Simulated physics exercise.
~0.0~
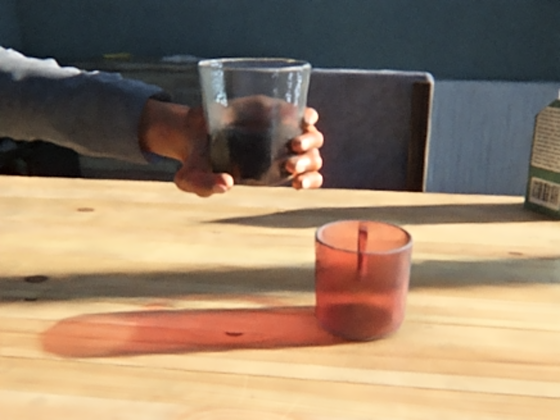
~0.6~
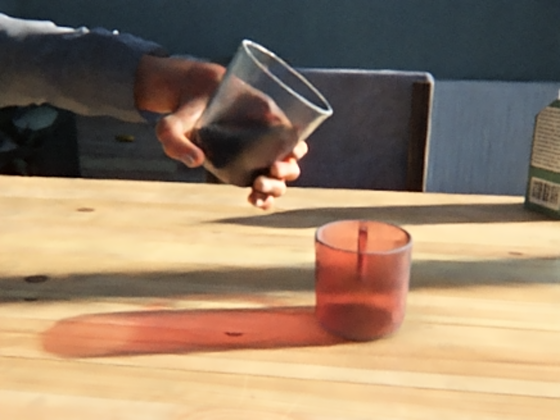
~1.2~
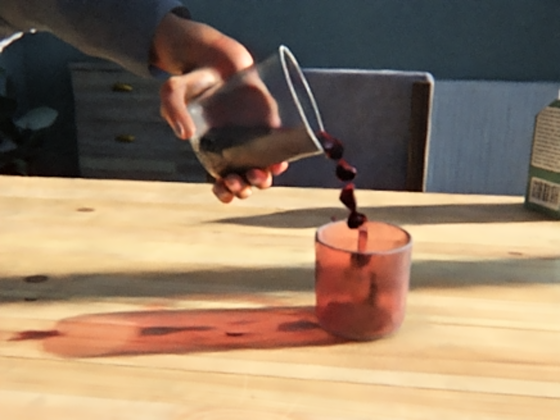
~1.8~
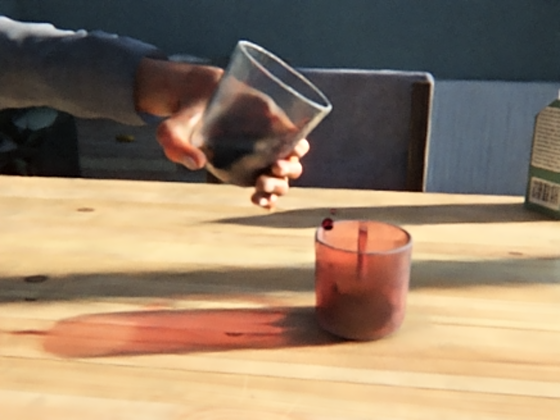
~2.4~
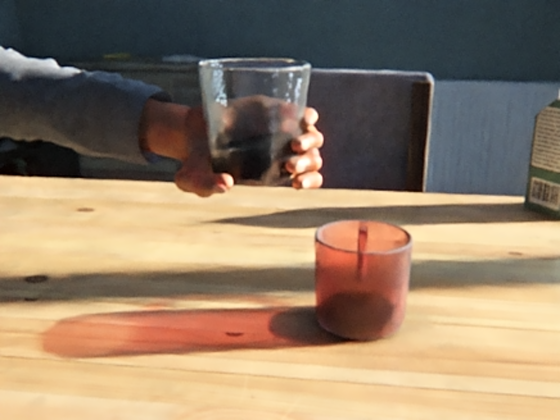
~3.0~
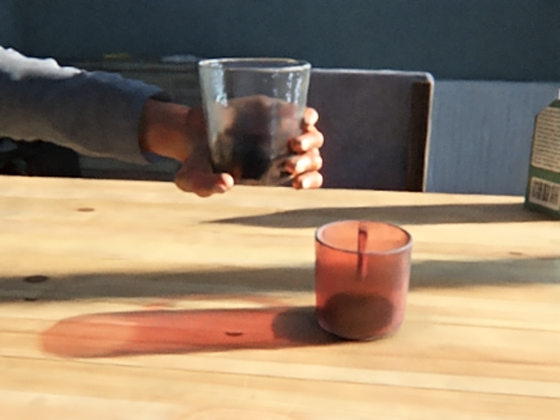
A hand tilting a glass tumbler to pour dark wine into a red mug on a wooden table, then righting it.
